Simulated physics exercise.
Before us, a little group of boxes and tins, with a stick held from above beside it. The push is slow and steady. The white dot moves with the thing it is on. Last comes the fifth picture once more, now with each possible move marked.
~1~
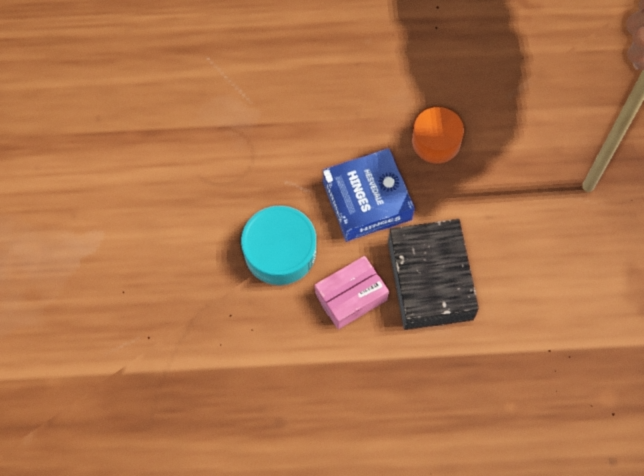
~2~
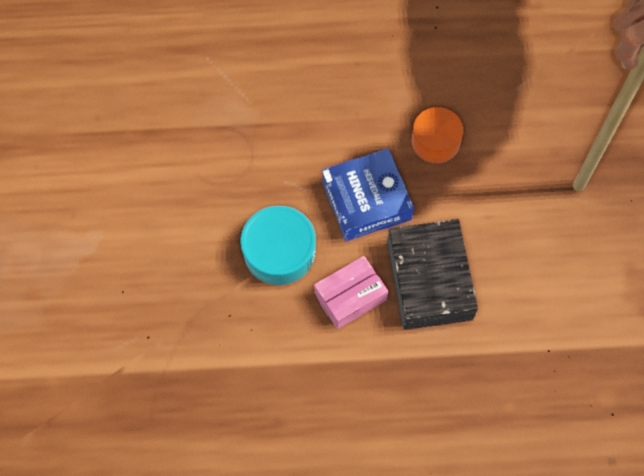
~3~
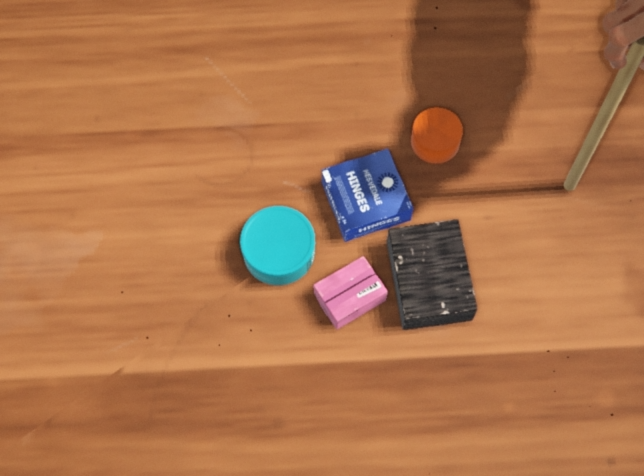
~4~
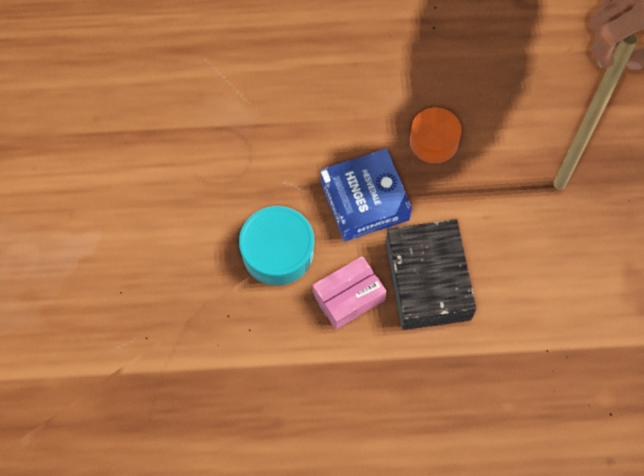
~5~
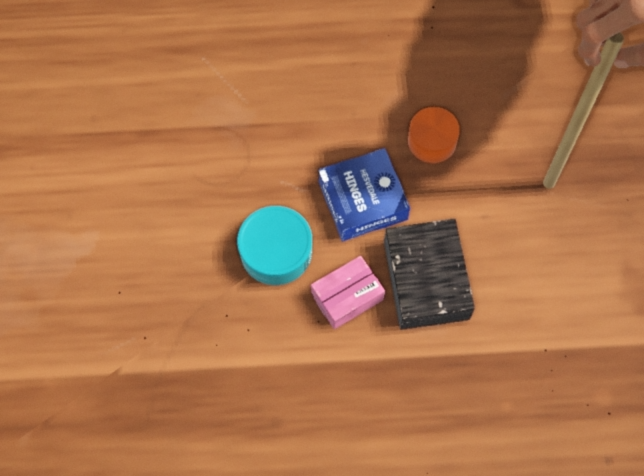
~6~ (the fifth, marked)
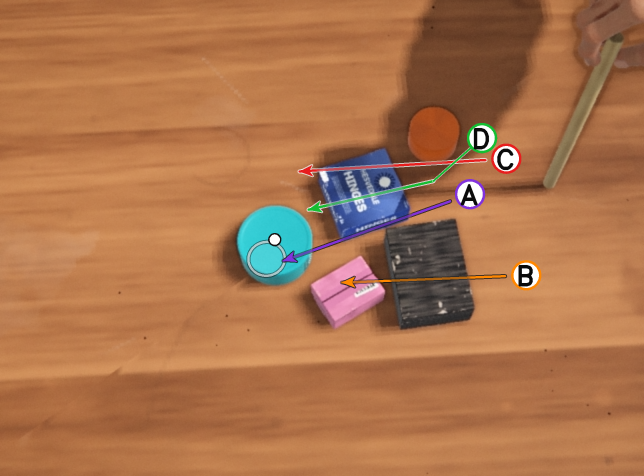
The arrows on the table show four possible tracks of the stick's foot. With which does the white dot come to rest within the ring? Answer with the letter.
The dot ends in the ring with C.
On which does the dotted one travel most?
That is D.
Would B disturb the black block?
Yes.
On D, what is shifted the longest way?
It is the blue box.
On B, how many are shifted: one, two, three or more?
In all, three or more.
On the marked copy, A from (450, 201) to (283, 261); B from (505, 276) to (342, 283); C from (485, 160) to (299, 171); D from (433, 181) to (308, 210); the ring at (267, 258); the white dot at (275, 239).
Following C. Soon after the start, foot of the stick (418, 165); turquoise jar (276, 246); orange tin (425, 131).
Later, foot of the stick (352, 169); turquoise jar (276, 246); blue box (343, 205); orange tin (425, 131).
In the end, foot of the stick (300, 172); turquoise jar (266, 266); blue box (323, 206); the dot on the turquoise jar is in the ring.
As for the rest, A leaves the dotted thing at (239, 250); B leaves the dotted thing at (229, 243); D leaves the dotted thing at (222, 278).
